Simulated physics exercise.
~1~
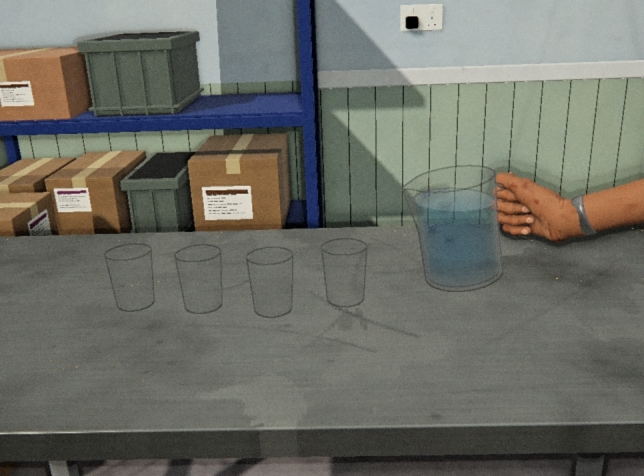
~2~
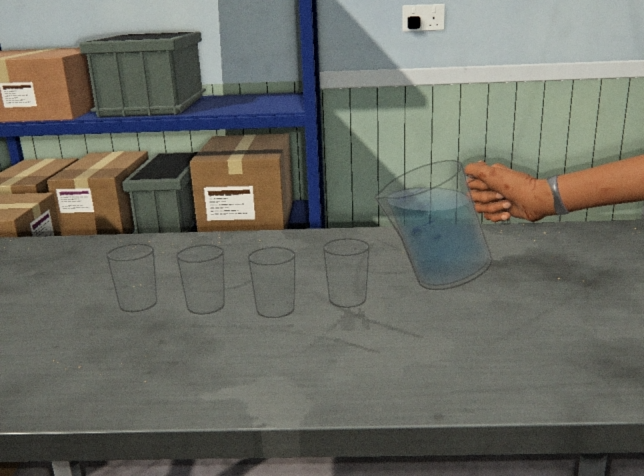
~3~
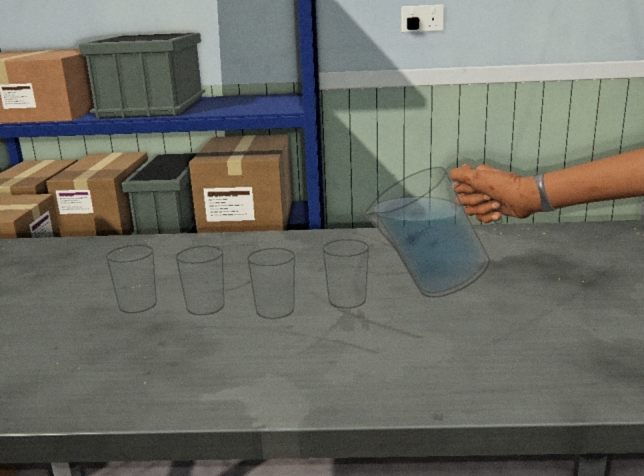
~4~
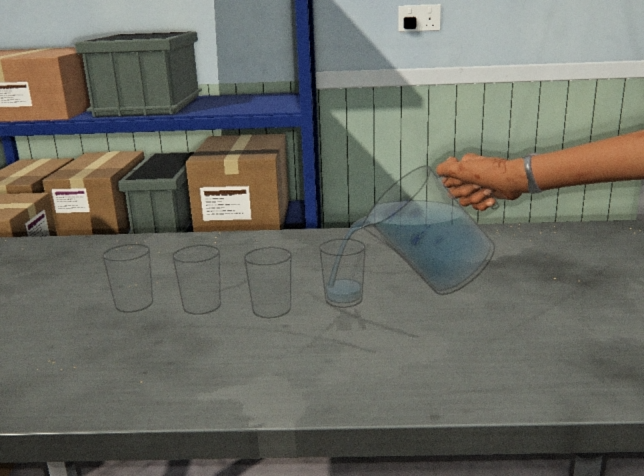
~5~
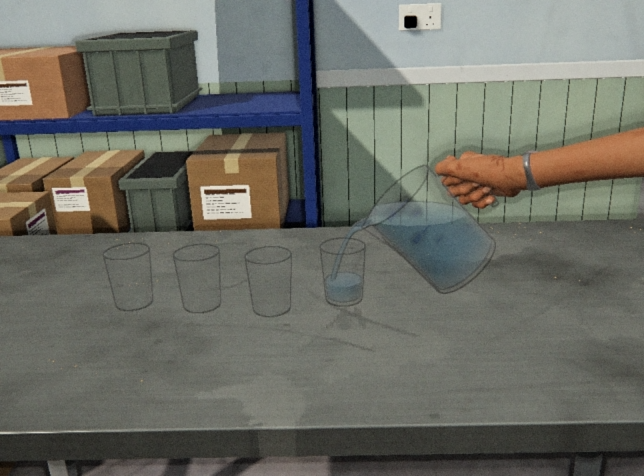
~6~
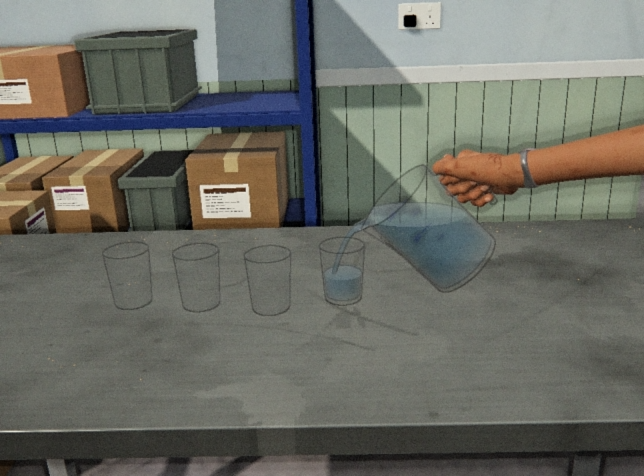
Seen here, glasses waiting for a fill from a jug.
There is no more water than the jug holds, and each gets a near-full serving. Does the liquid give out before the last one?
No, it reaches the last one.
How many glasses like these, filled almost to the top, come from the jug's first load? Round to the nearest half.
About 5.5 of them.
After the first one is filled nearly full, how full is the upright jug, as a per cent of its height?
I'd put it near 65 in a hundred.
Shortly, the first is about two thirds full.
Then, the first is done and the jug has about three quarters of its load.
At the finish, all four are full and about a quarter of the water is over.
